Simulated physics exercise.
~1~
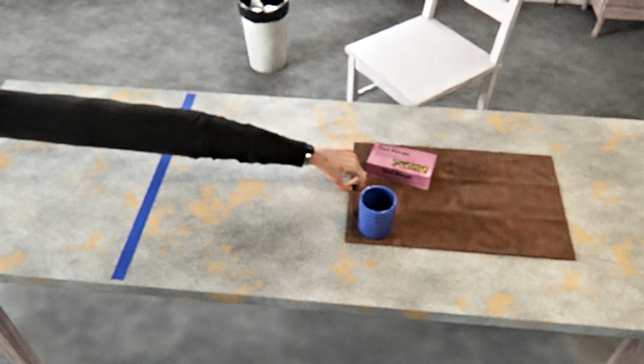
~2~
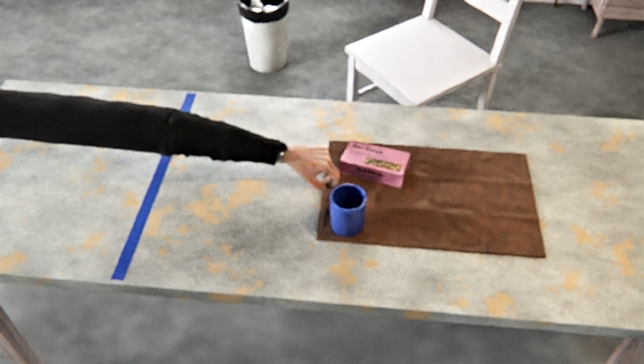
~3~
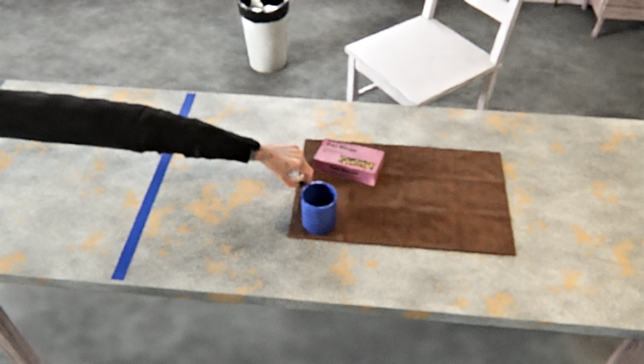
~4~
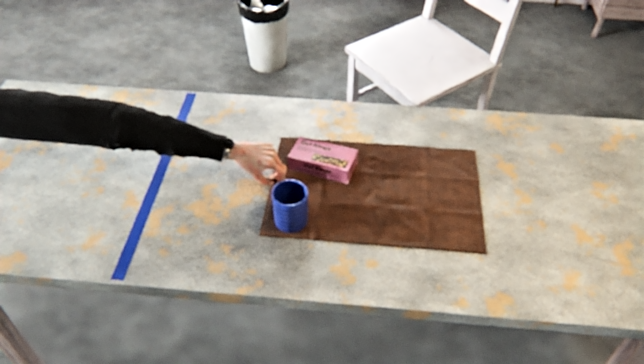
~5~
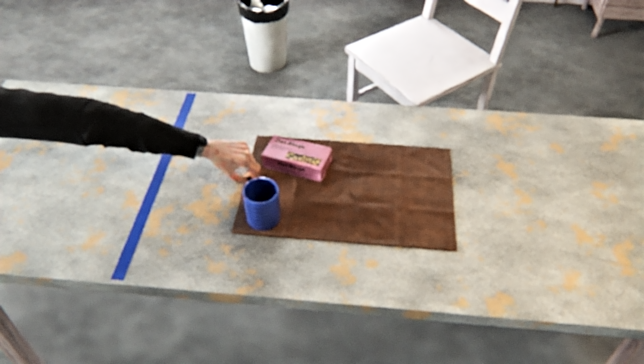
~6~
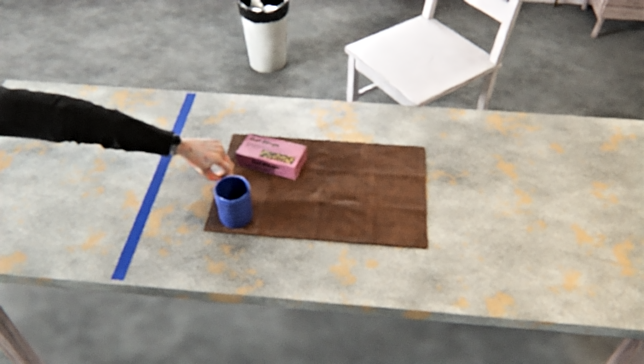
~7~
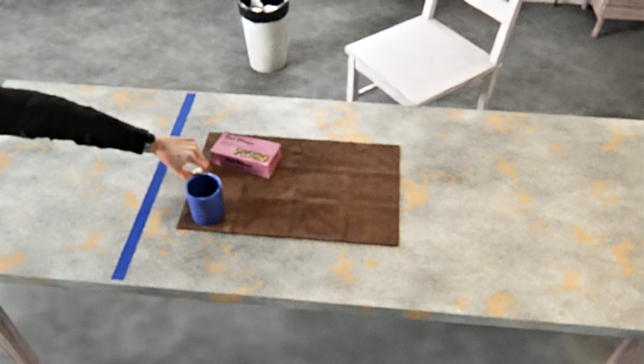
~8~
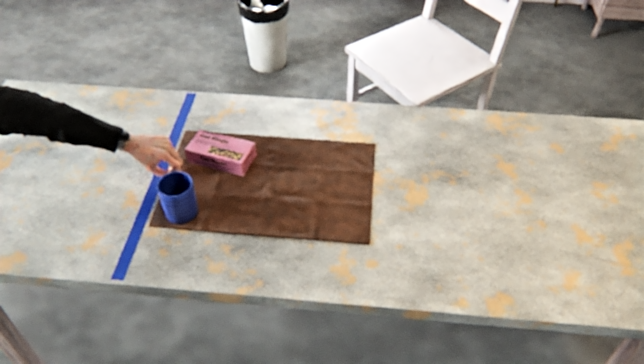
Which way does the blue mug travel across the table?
The blue mug travels to the left, staying upright on the brown cloth as the hand draws it along.
